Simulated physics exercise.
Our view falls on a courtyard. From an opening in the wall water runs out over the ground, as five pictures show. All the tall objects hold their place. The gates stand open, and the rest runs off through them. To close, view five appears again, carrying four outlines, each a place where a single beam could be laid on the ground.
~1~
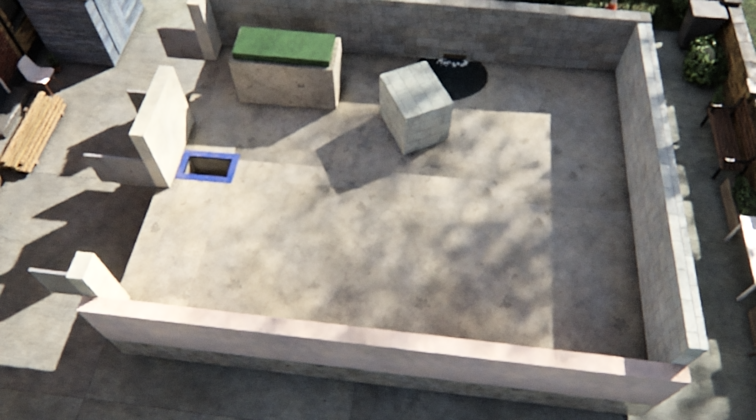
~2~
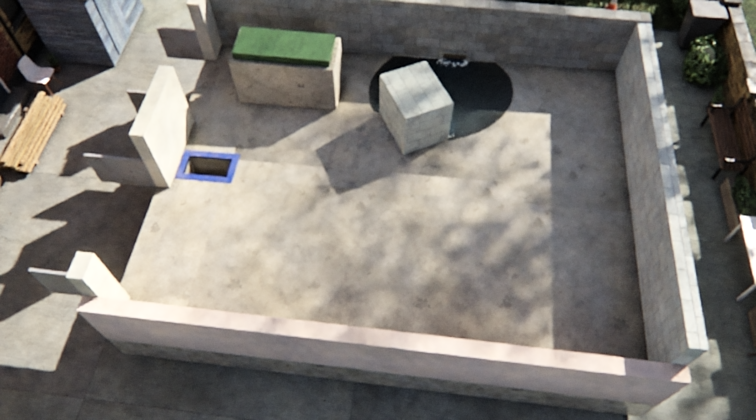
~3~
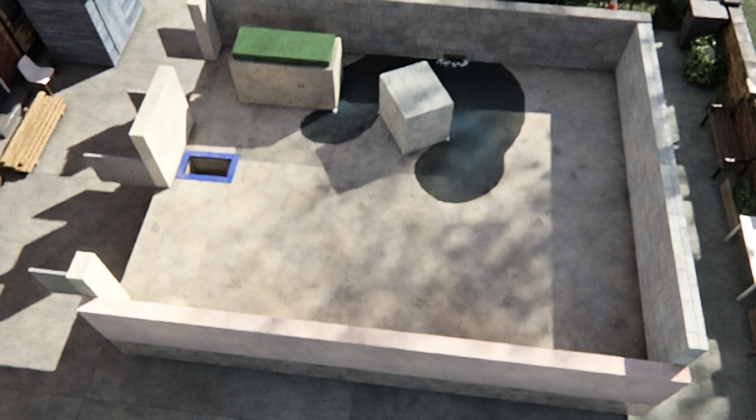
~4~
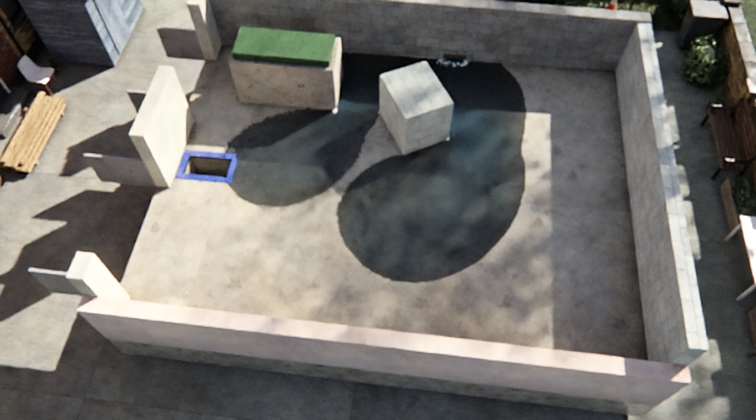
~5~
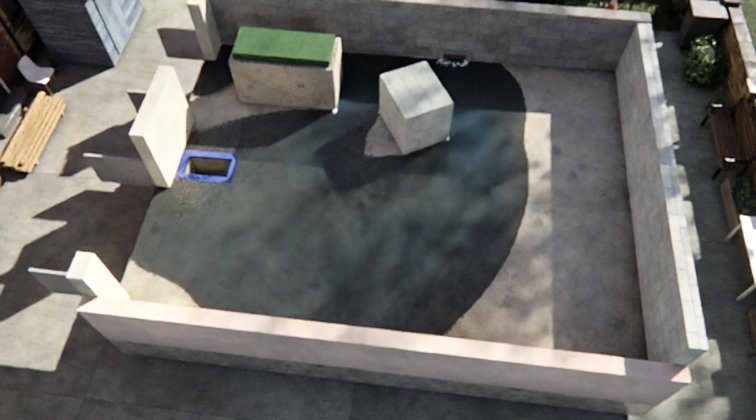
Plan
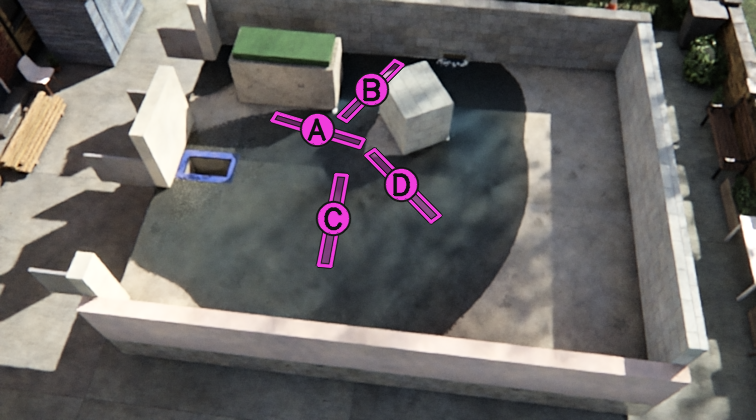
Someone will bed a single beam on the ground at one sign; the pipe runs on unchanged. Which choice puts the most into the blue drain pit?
D.
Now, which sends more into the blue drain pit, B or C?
Spot C.
In magenta, A from (274, 116) to (361, 143); B from (342, 118) to (398, 62); C from (324, 265) to (341, 175); D from (370, 152) to (435, 218).
If A is chosen, about 10 % of the stream goes into the blue drain pit, about 90 % out by the gates.
If B is chosen, about 8 % of the stream goes into the blue drain pit, about 92 % out by the gates.
If C is chosen, about 11 % of the stream goes into the blue drain pit, about 89 % out by the gates.
If D is chosen, about 18 % of the stream goes into the blue drain pit, about 82 % out by the gates.
